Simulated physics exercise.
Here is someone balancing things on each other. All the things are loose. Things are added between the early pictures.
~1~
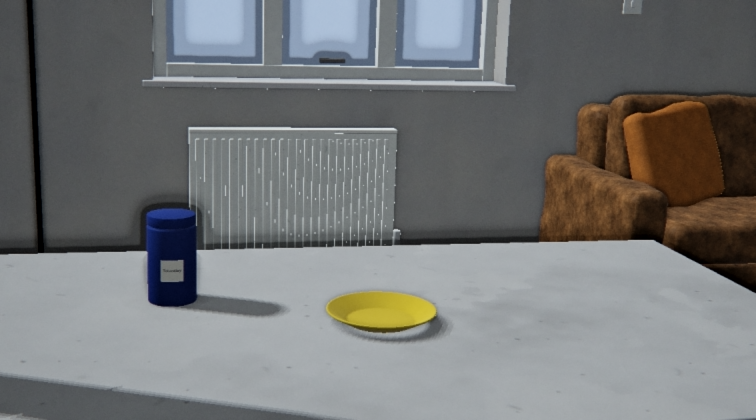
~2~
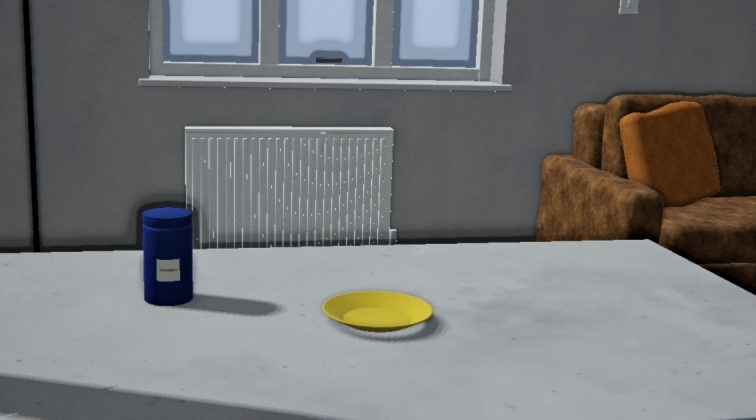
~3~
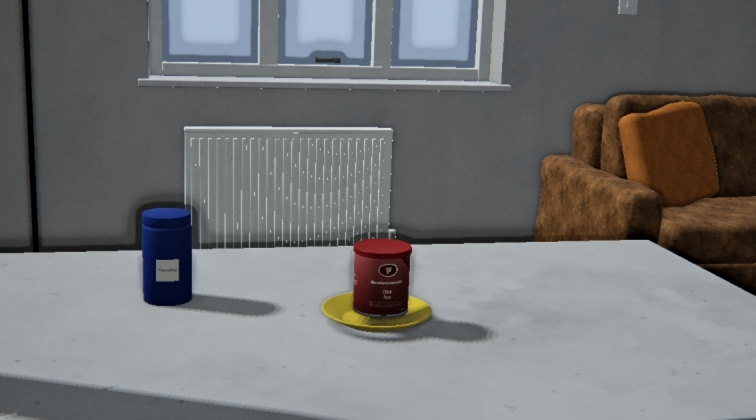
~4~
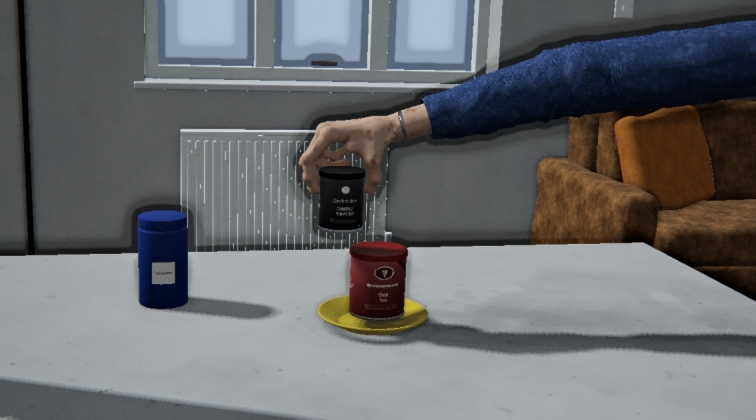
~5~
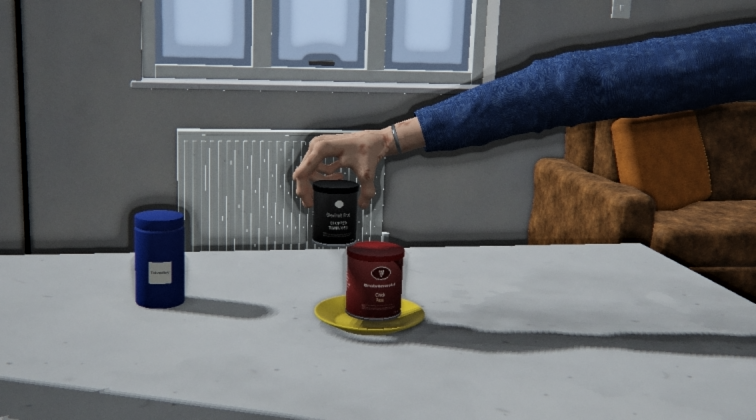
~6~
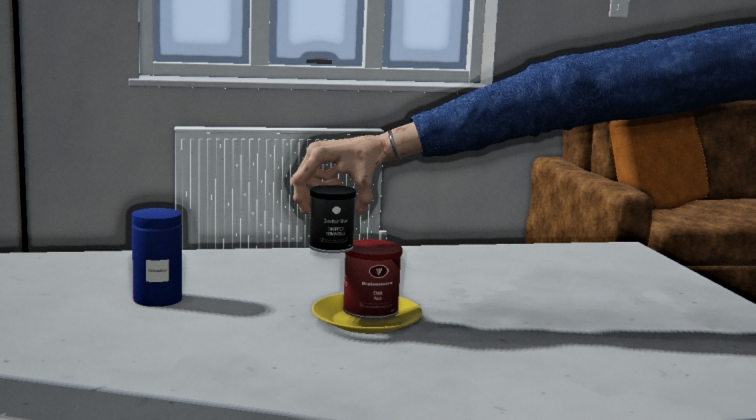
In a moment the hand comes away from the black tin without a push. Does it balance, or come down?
In the end the pile loses its balance.
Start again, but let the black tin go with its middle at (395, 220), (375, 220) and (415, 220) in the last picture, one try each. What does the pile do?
First try: It keeps its balance; second try: It holds; third try: It loses its balance.
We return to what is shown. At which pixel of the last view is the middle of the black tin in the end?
Around (237, 300).
Then, 0.30 s later than the last frame, black tin now fallen.
Then, 0.40 s later than the last frame, things are still on the move.
When it is over, fallen, black tin; the other 3 as before. End places, in pixels of the last picture, black tin near (237, 301). The pile comes apart.
